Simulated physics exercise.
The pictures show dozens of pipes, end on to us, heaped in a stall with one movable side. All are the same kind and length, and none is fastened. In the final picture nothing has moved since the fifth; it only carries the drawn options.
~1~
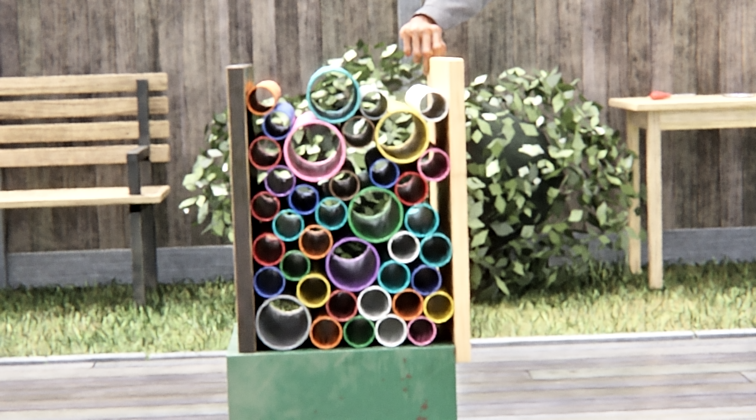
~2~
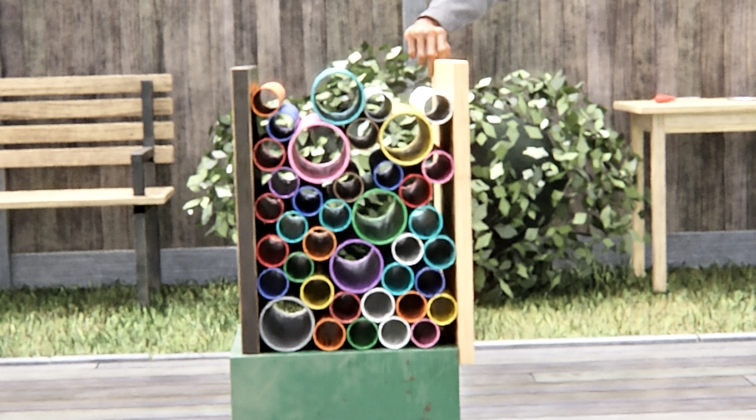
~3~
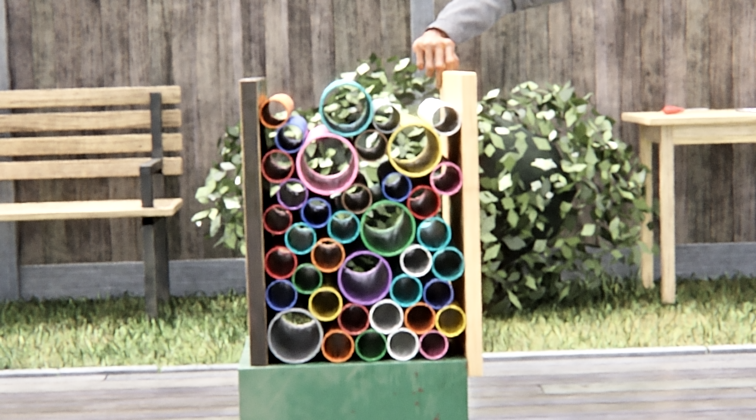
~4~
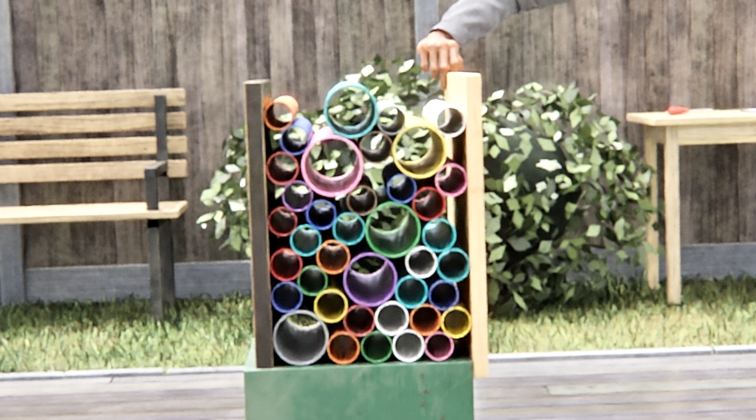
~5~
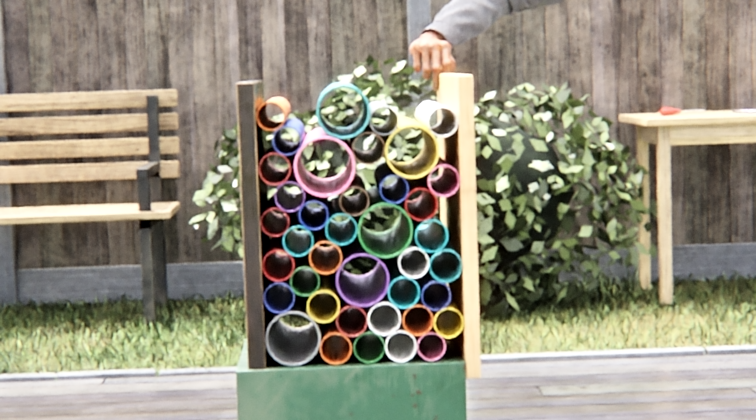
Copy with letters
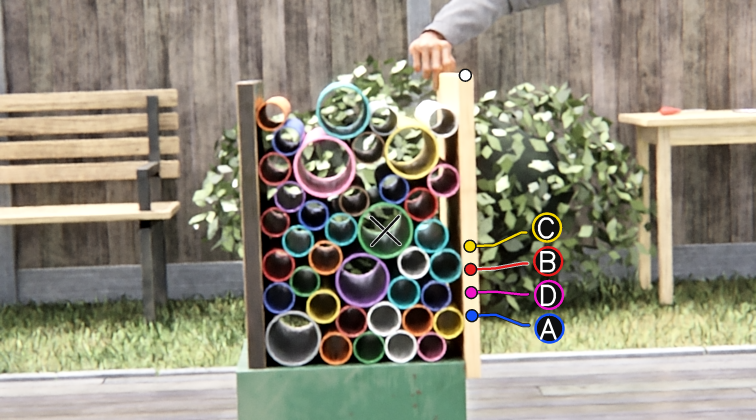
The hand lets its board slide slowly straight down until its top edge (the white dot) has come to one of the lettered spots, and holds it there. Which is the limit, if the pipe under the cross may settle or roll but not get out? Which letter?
The lowest mark that will do is B.
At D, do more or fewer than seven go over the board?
At D, more than seven.
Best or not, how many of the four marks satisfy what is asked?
The number is two.
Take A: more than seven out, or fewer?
It loses more than seven.
On the marked copy, A at (472, 316); B at (471, 270); C at (470, 246); D at (471, 293); the cross at (385, 231); the white dot at (466, 75).
Following B. Soon after the start, top of the board (459, 156).
Later, top of the board (462, 245).
In the end, top of the board (462, 269), about seven out over the board, the crossed one still inside.
As for the rest, A lets the crossed one out; C keeps the crossed one inside; D lets the crossed one out.
